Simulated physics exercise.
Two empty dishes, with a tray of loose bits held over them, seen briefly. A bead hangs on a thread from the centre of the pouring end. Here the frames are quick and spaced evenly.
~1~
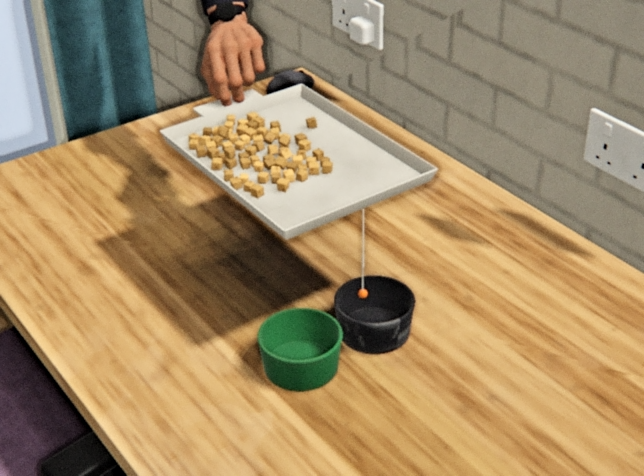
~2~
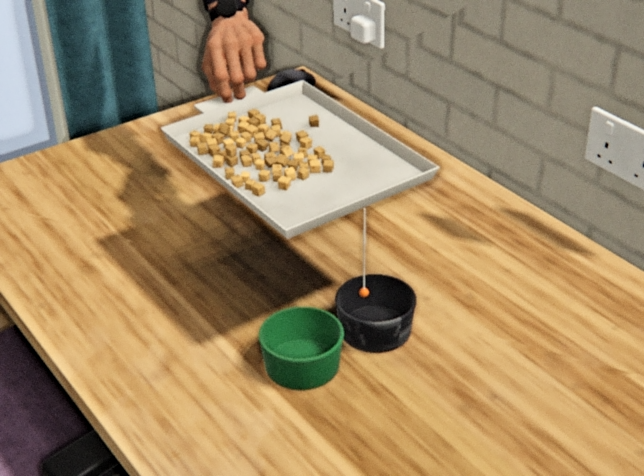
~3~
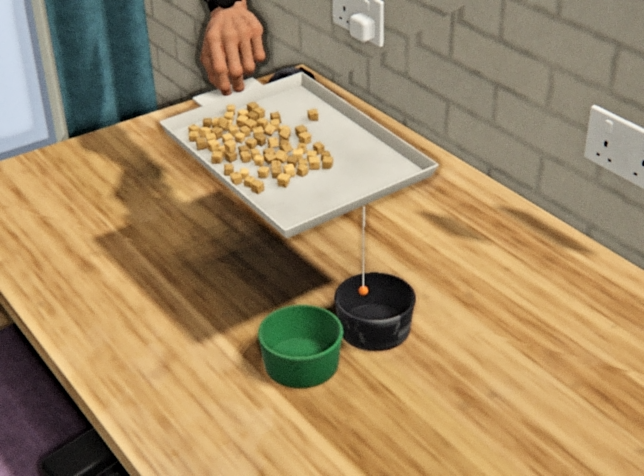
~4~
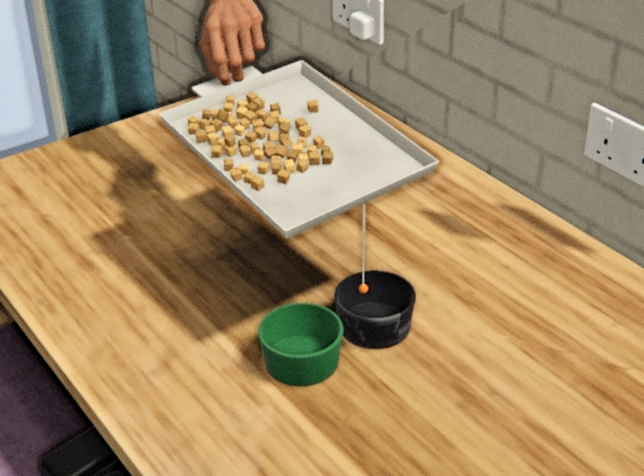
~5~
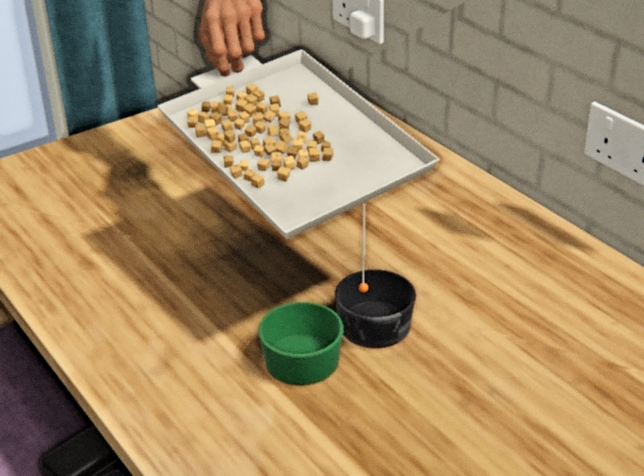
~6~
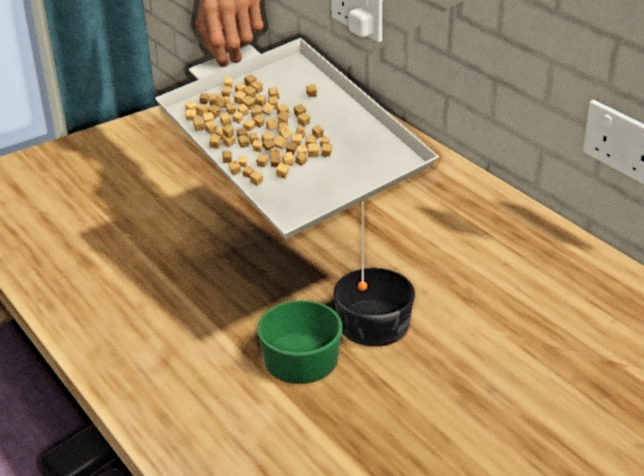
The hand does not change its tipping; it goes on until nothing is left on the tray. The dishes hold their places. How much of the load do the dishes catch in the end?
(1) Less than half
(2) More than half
Answer: 2.
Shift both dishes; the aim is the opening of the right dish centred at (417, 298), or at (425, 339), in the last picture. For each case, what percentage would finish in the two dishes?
Approximately 30 percent, followed by approximately 0 percent.
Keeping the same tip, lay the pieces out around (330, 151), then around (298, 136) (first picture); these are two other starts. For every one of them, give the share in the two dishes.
First some 60, then 60 per cent.
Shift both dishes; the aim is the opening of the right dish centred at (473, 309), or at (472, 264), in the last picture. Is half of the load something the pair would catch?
Well, a minority share the first time and a minority share the next.
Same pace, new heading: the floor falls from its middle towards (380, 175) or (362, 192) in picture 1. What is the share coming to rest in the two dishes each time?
10 % and 10 %.
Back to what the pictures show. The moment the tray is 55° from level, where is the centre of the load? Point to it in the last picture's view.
The load is centred about (282, 185).
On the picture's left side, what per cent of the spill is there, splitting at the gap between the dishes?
Close to 60 %.
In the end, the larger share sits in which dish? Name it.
The one at left wins.
Soon after the last picture, tray tipped steeply; nearly all on the tray; a small part in the air.
A little later, tray tipped right over; most on the tray; a stray few in the left dish; a small part outside both; a small part in the air.
Later still, tray tipped past a quarter turn; about two thirds in the left dish; about a third outside both.
At rest, tray tipped past a quarter turn; about two thirds in the left dish; none in the right dish; about a third outside both.
